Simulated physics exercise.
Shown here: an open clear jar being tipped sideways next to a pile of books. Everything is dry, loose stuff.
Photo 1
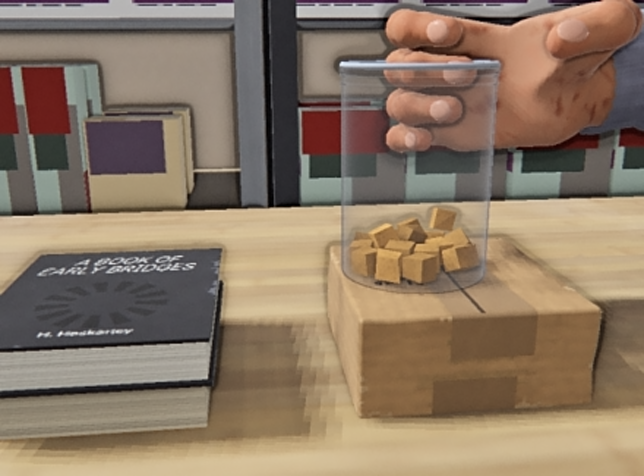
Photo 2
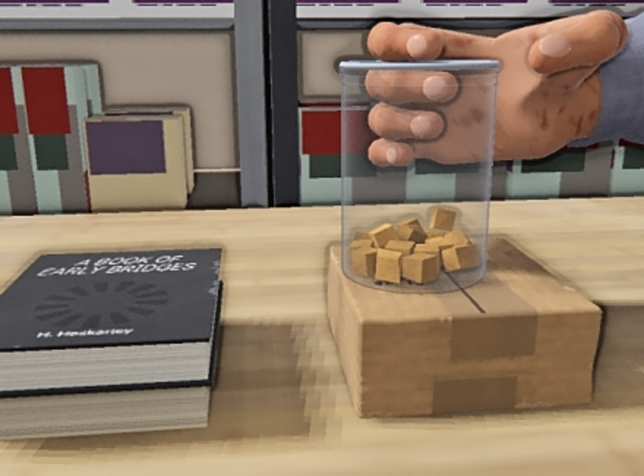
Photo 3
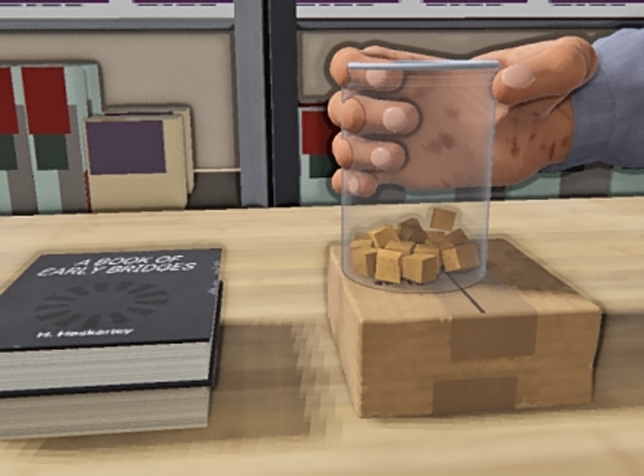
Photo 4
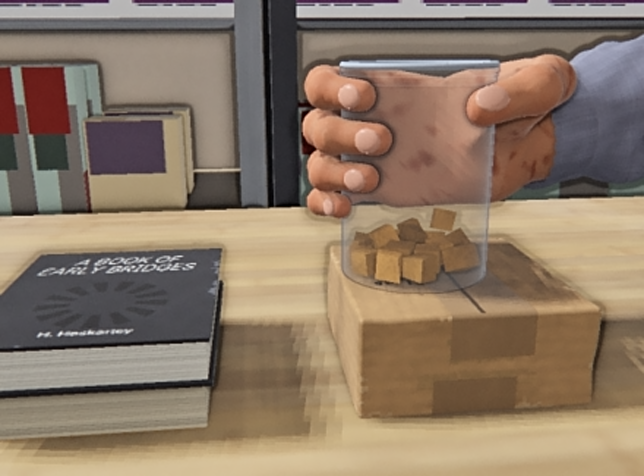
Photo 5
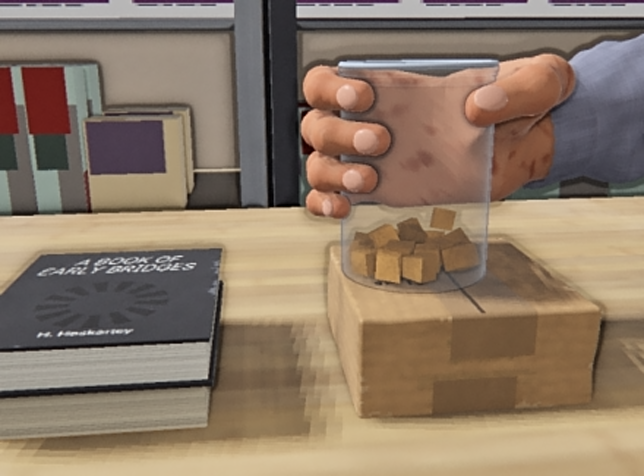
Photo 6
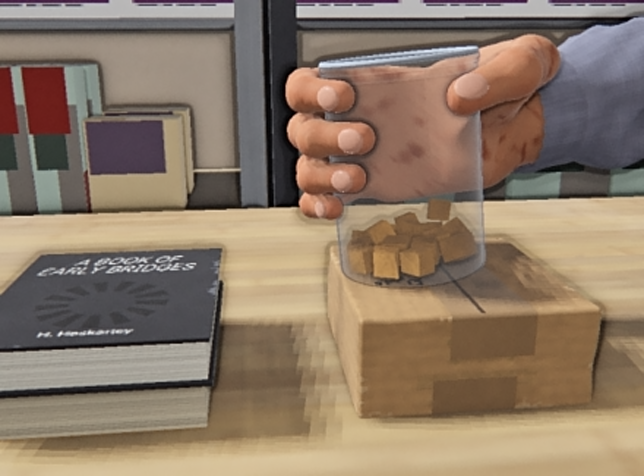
On a wooden table, a hand reaches left, grips a clear jar and tilts it slightly left.
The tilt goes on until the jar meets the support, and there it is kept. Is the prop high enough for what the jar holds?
It fails to overflow.
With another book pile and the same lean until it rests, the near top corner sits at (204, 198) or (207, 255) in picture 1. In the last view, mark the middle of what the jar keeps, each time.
(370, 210), then (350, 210).
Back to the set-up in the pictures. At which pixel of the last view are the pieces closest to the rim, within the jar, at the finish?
Around (309, 181).
Then, 0.32 s later than the last frame, the jar leans 29°; everything is still inside.
Then, 0.73 s later than the last frame, the jar leans 60°; everything is still inside.
Then, 1.17 s later than the last frame, the jar leans 90°; everything is still inside.
When it is over, the jar rests on the book pile at 92°; everything is still inside.
